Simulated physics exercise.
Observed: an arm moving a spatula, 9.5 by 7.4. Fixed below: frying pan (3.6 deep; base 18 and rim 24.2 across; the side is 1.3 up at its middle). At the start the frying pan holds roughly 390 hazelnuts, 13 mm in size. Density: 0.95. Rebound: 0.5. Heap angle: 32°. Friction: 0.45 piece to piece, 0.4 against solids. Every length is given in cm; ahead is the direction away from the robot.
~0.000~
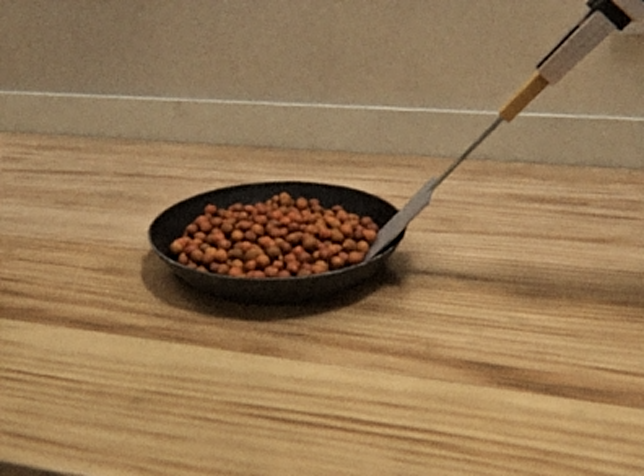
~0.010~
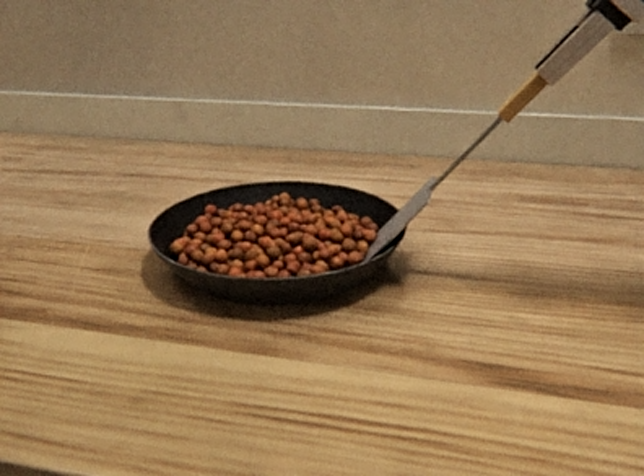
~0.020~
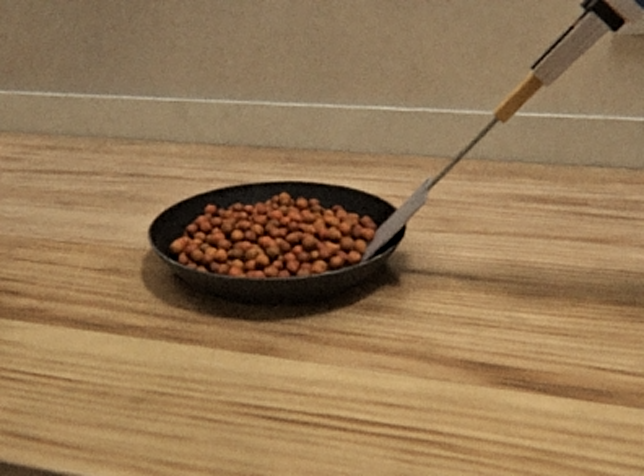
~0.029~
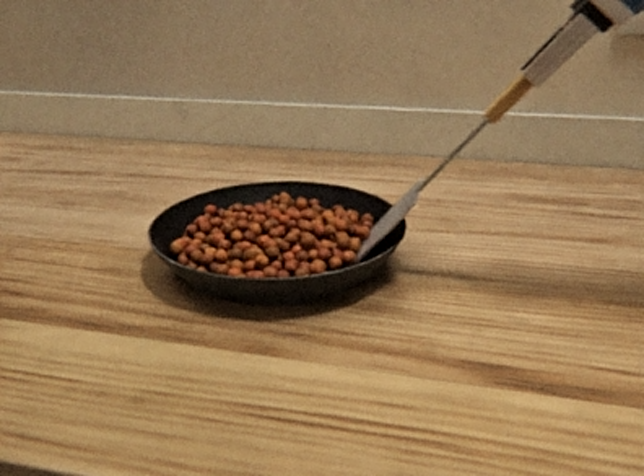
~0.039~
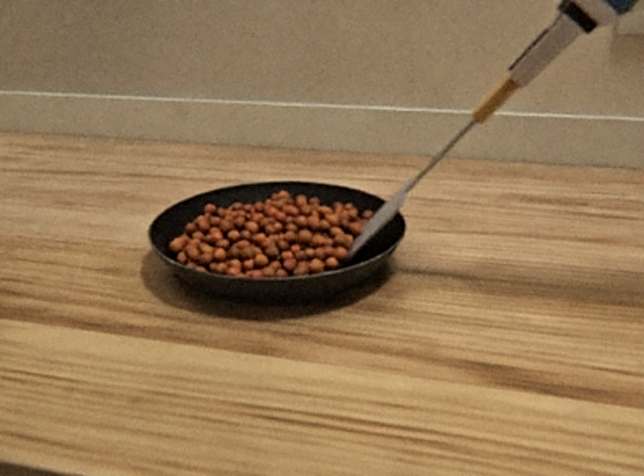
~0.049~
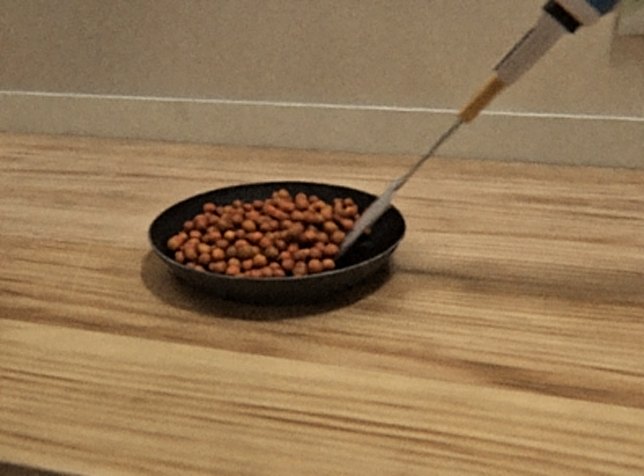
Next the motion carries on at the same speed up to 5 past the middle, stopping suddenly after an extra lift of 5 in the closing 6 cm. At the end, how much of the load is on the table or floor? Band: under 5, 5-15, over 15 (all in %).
Over 15 %.
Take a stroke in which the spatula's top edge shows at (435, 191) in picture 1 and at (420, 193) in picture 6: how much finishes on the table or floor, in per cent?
It comes to something like 5 %, give or take.
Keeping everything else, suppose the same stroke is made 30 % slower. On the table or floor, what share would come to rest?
In that case, around 15 per cent would end on the table or floor.
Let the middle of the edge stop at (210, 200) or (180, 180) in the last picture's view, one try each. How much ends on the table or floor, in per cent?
First try roughly 25 percent, second roughly 35 percent.
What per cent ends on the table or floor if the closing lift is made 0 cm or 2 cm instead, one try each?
It works out to some 10 per cent for the first setting and some 20 per cent for the second.
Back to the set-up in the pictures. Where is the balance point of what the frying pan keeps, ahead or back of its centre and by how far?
Offset: About 3.5 cm, ahead.
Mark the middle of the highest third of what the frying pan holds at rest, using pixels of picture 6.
Approximately at pixel (225, 218).
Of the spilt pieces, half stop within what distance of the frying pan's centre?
Estimate: Near 54 cm.
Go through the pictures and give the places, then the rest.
The first picture shows spatula top edge at (432, 188), sloping 51°; upper third of the load around (283, 232), from x 175 to 370, top at y 200; 389 in the frying pan.
The second picture shows spatula top edge at (432, 188), sloping 51°; upper third of the load around (283, 232), from x 175 to 370, top at y 200.
The third picture shows spatula top edge at (428, 189), sloping 51°; upper third of the load around (284, 230), from x 175 to 370, top at y 200.
The fourth picture shows spatula top edge at (419, 190), sloping 51°; upper third of the load around (286, 230), from x 175 to 370, top at y 200.
The fifth picture shows spatula top edge at (408, 190), sloping 51°; upper third of the load around (289, 229), from x 175 to 370, top at y 195.
The sixth picture shows spatula top edge at (396, 189), sloping 51°; upper third of the load around (285, 225), from x 175 to 370, top at y 195; 389 in the frying pan.
By 0.08 s, sloping 51°, highest piece 6 above the table; 389 in the frying pan.
By 0.11 s, sloping 51°, highest piece 8 above the table; 389 in the frying pan.
By 0.32 s, sloping 51°, highest piece 7 above the table; 312 in the frying pan, 59 on the table or floor, 18 on the blade or in flight.
By 1.37 s, sloping 51°, highest piece 5 above the table; 312 in the frying pan, 77 on the table or floor.
Final count, 312 in the frying pan, 77 on the table or floor. That is 20 % on the table or floor.
